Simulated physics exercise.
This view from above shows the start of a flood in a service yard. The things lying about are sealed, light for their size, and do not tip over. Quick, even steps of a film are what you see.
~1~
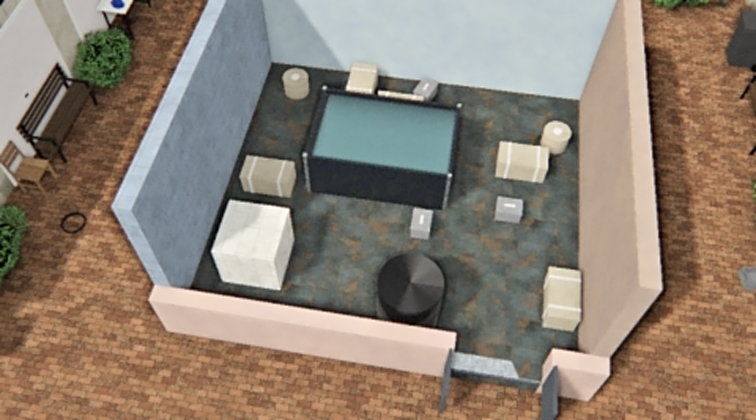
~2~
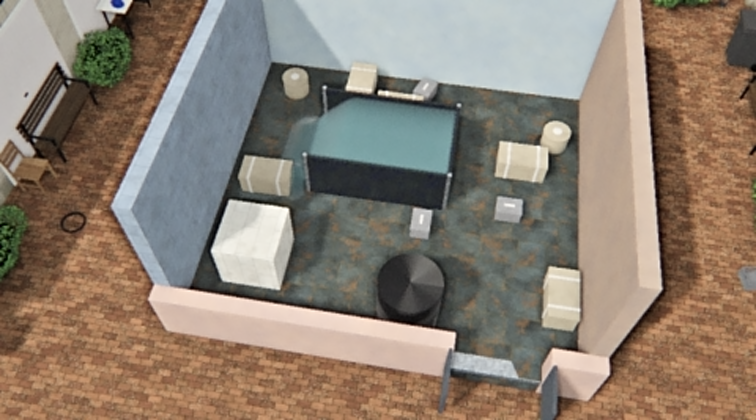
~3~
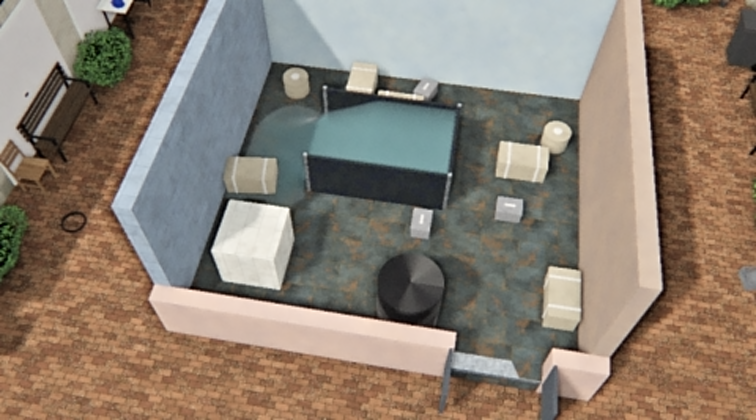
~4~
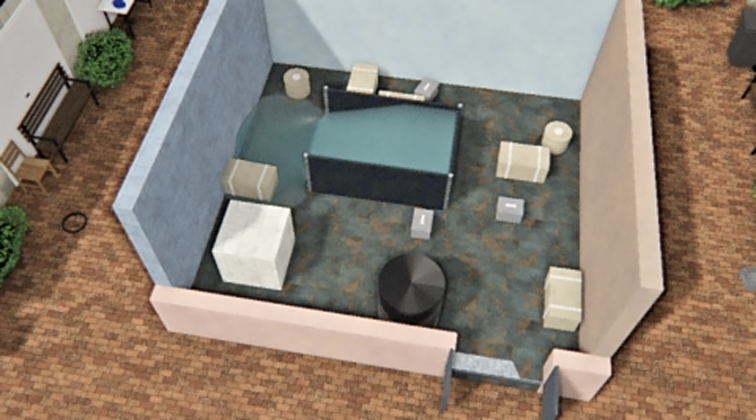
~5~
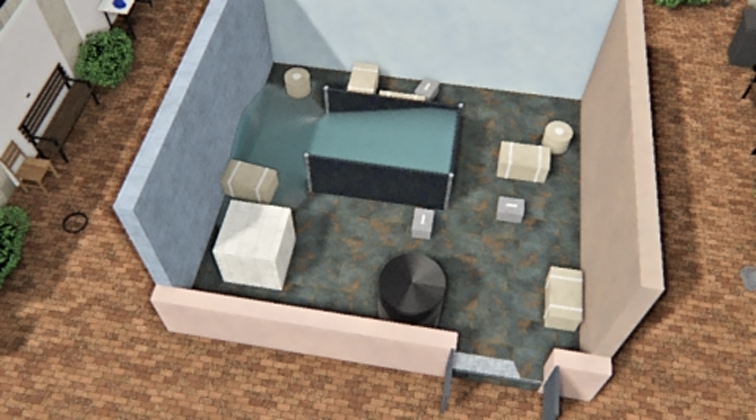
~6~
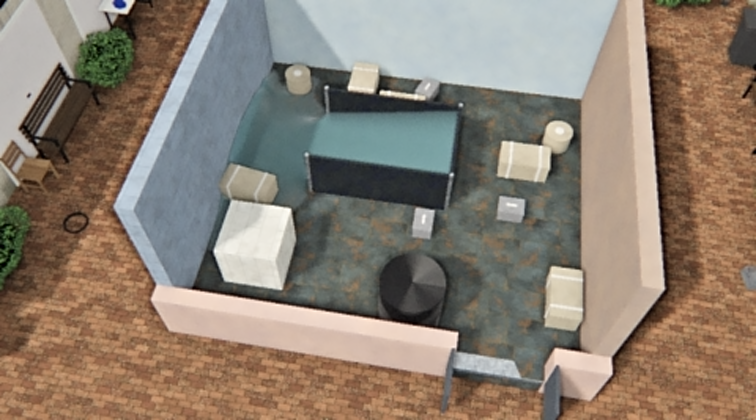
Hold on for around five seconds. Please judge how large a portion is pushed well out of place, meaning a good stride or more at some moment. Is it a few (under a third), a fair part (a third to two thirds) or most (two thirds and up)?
Most.
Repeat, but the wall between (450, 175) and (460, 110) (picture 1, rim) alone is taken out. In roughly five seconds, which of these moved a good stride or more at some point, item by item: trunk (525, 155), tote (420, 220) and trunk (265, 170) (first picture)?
Outcome by item - displaced that far / short of that distance / short of that distance.
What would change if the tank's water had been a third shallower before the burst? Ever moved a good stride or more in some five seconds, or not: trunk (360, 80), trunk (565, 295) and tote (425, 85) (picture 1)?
In sequence: Went the distance, fell short and went the distance.
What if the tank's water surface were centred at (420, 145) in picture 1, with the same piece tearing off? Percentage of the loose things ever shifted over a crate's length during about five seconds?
Estimate: Around 70 per cent of them.
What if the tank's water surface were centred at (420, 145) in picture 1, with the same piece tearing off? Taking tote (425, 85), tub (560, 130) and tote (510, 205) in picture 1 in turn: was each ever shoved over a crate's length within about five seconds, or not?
Item one travelled far enough, item two travelled far enough, item three not displaced far.
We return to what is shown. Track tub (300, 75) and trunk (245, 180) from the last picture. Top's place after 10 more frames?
At about (333, 101) and (329, 197).
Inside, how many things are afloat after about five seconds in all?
Exactly 7 of them.
A moment on, 1 of 10 are well off their spots; 0 afloat.
Next, 2 of 10 are well off their spots; 1 afloat.
Later, 6 of 10 are well off their spots; 5 afloat.
In the end, 8 of 10 are well off their spots, and 8 have been at some point; 7 afloat.
